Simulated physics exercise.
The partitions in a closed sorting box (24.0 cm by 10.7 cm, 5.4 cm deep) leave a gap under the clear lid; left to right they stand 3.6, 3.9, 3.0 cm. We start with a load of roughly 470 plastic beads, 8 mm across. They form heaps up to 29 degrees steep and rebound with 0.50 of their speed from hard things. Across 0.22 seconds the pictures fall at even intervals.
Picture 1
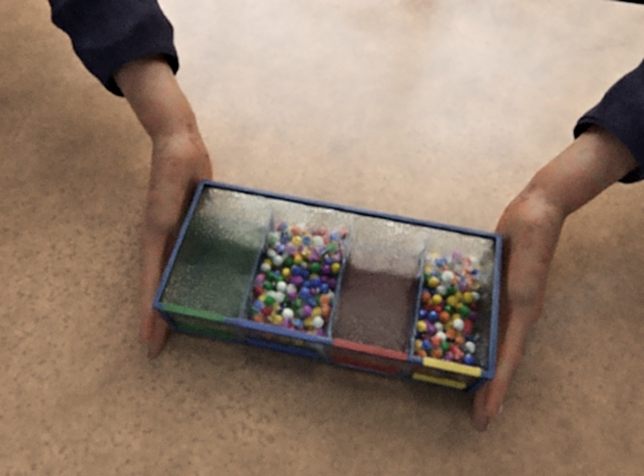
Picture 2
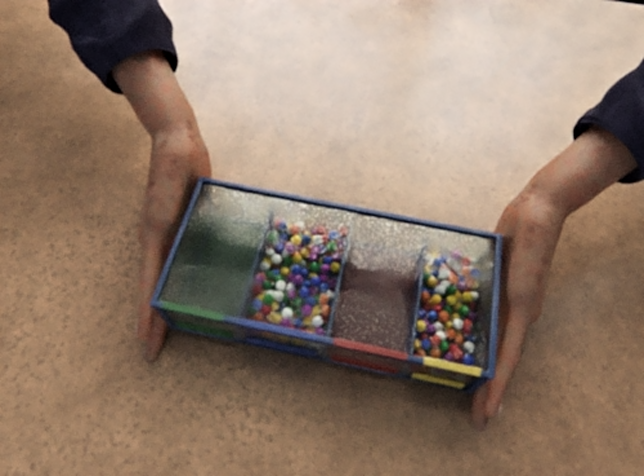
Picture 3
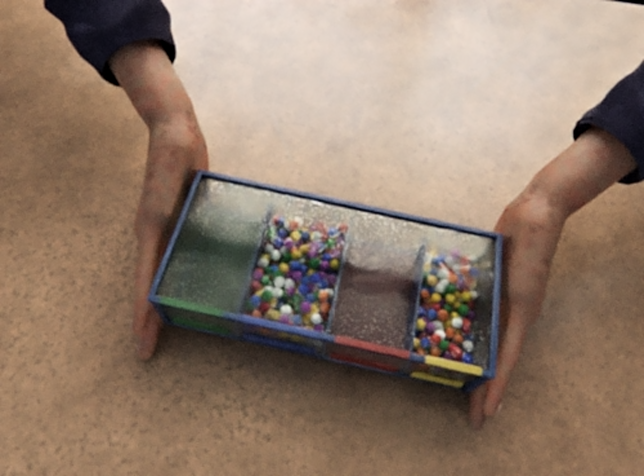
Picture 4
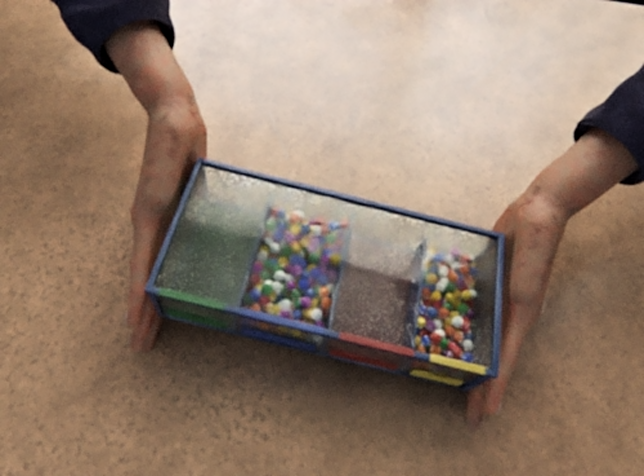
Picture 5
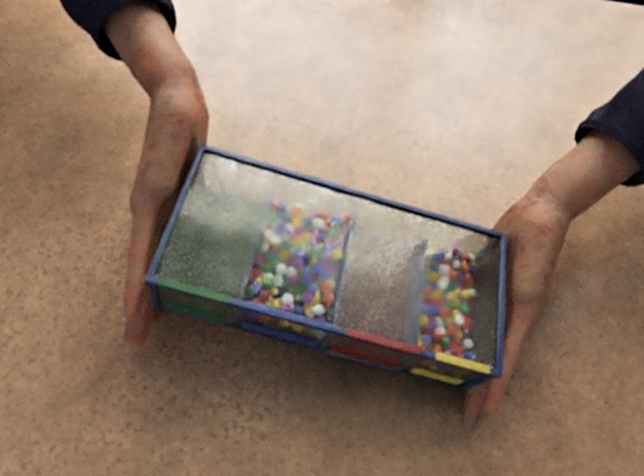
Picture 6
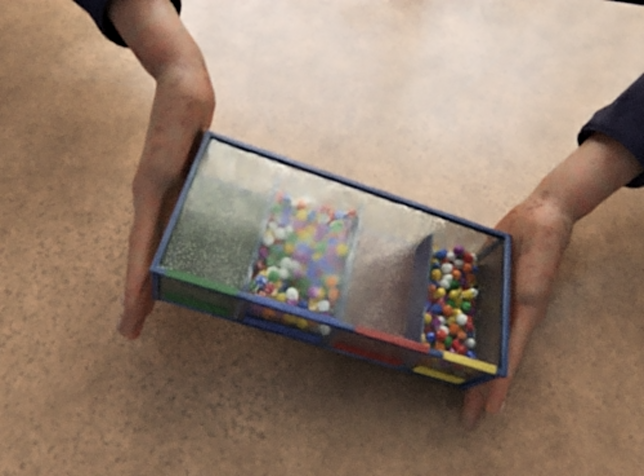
Two hands holding a clear-lidded sorting box of colourful beads above a brown surface, gradually raising its left end.
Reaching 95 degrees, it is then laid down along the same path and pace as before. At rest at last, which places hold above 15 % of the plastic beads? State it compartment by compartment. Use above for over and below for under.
Verdicts: Red compartment below, blue compartment above, green compartment below, yellow compartment above.
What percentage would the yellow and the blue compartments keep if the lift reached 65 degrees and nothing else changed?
Then yellow would end with 45 per cent and blue with 50 per cent.
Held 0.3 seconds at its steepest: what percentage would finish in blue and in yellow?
Blue 40; yellow 60.
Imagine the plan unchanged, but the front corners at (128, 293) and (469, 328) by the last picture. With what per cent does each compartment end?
Red 10 %; blue 40 %; green 50 %; yellow 0 %.
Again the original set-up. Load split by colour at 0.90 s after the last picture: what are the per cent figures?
Red = 5, blue = 50, green = 0, yellow = 50 (per cent).
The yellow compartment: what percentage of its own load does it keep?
It works out to near 100 percent.
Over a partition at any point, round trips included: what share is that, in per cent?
I'd guess roughly 20 percent.
Then, 0.90 s after the last picture, tilt 95 degrees; red 5 %, blue 50 %, yellow 50 %.
Then, 1.51 s after the last picture, tilt 42 degrees; blue 40 %, yellow 60 %.
Then, 2.16 s after the last picture, tilt 0 degrees; red 5 %, blue 35 %, yellow 60 %.
In the end, red 5 %, blue 35 %, green 0 %, yellow 60 %.
